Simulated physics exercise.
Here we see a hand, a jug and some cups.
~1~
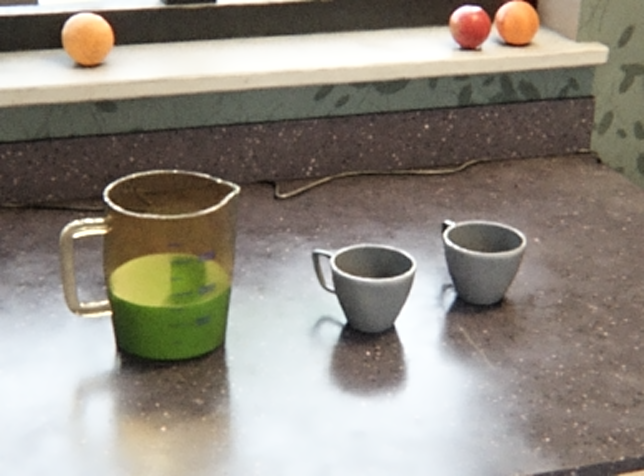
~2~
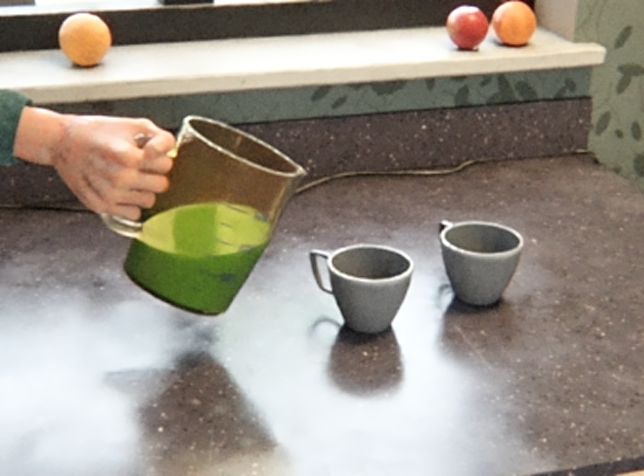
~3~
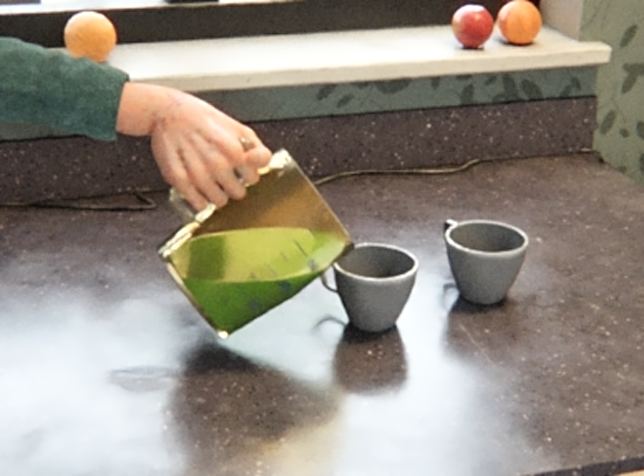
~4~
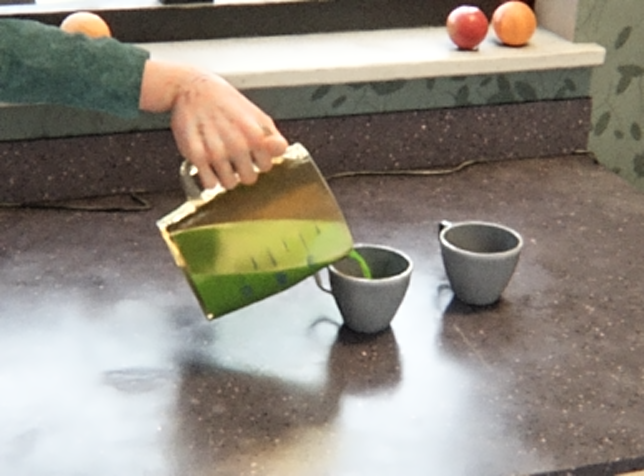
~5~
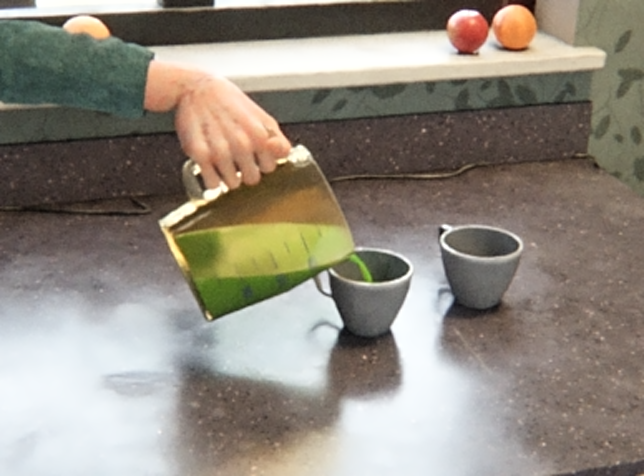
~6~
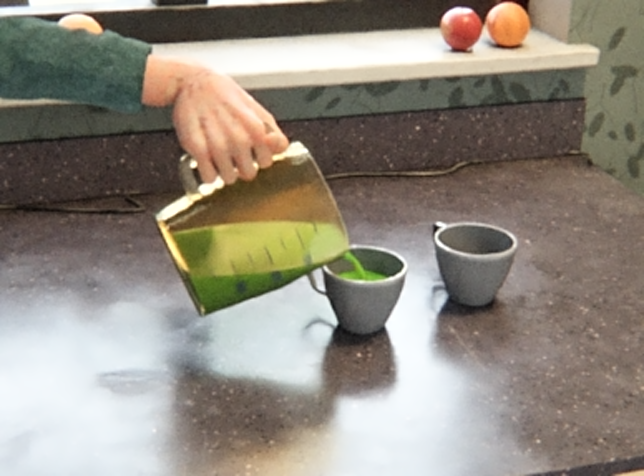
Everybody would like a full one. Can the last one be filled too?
I think it will cover all of them.
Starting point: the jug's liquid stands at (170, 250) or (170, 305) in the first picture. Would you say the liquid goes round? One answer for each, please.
So, going one after another, it covers it and then it doesn't stretch.
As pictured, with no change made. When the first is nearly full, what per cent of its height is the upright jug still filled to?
Roughly 25 %.
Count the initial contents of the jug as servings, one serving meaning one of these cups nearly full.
2.5 servings, roughly.
Shortly, the first is about three quarters full.
Then, the first is done and the jug has about two thirds of its load.
At the finish, both are full and about a quarter of the green juice is over.
